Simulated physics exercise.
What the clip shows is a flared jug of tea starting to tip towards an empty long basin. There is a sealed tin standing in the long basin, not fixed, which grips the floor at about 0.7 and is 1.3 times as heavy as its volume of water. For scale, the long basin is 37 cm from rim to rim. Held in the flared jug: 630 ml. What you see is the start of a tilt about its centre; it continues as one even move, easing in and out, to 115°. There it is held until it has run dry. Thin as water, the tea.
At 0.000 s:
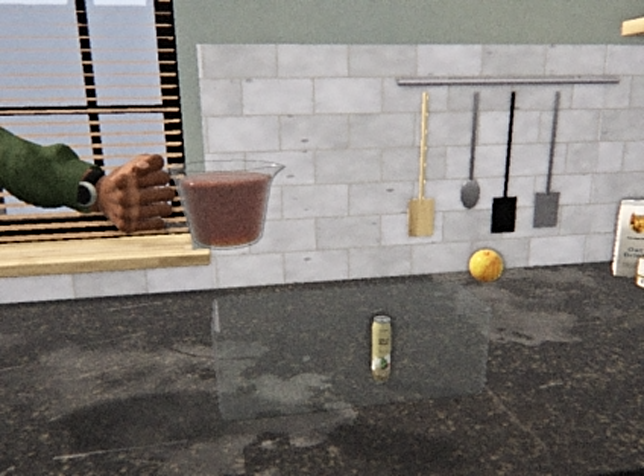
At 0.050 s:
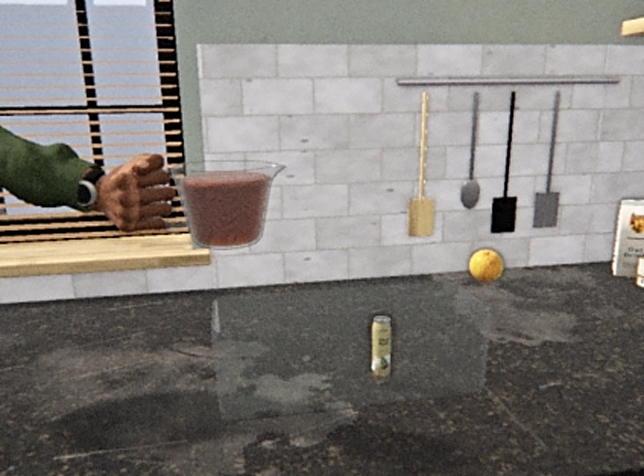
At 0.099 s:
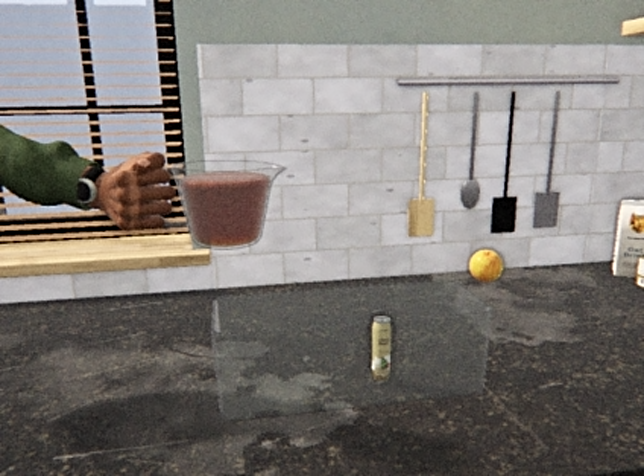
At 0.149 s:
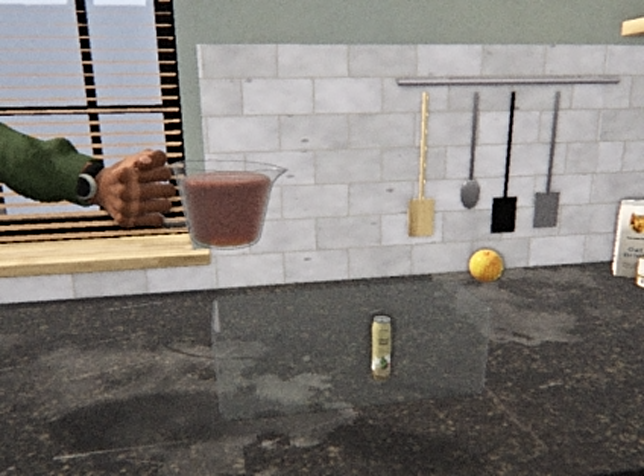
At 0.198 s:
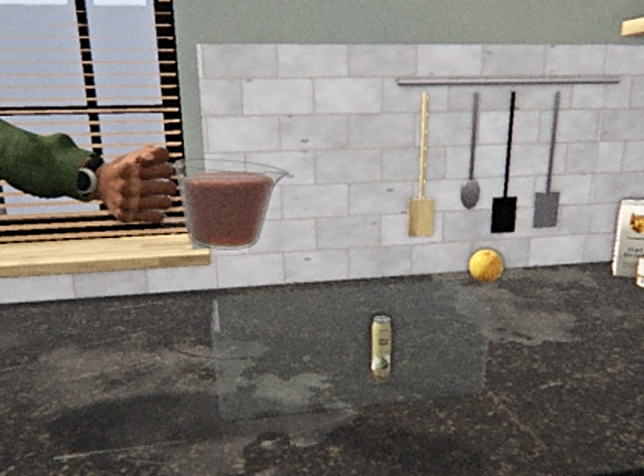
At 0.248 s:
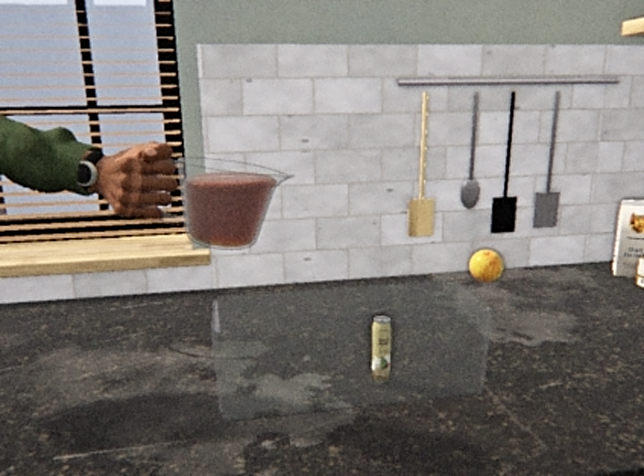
A hand in a green sleeve with a wristwatch holds a clear, flared jug of reddish-brown tea at the left of a kitchen, seen from slightly above a dark, mottled counter. A faint transparent basin surrounds a small yellowish tin, with an orange fruit behind and utensils hanging on pale tiles. The jug starts level, then tilts slightly rightward, while the camera stays still.
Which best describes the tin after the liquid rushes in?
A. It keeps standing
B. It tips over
It keeps standing (A).
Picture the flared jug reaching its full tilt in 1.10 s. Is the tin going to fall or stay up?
Then it holds its balance.
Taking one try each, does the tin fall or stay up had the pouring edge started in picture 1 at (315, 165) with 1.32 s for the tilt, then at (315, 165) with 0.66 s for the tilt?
Run one: It tumbles. Run two: It tumbles.
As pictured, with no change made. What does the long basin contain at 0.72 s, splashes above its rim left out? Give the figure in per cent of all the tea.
Roughly 14 percent of it.
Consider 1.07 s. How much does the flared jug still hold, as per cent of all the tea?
6 %.
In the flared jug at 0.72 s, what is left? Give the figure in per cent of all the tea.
Close to 62 percent of the liquid remains at that time.
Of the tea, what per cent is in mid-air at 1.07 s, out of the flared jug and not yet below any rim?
Near 8 in a hundred.
After 0.72 s the tilt is 66° and 62 per cent is still to pour; the tin stands where it began.
After 1.07 s the tilt is 105° and 6 per cent is still to pour; the tin stands where it began.
After 1.43 s the tilt is 115° and 0 per cent is still to pour; the tin stands where it began.
After 1.82 s the tilt is 115° and 0 per cent is still to pour; the tin stands where it began.
In the end the tin stands where it began.
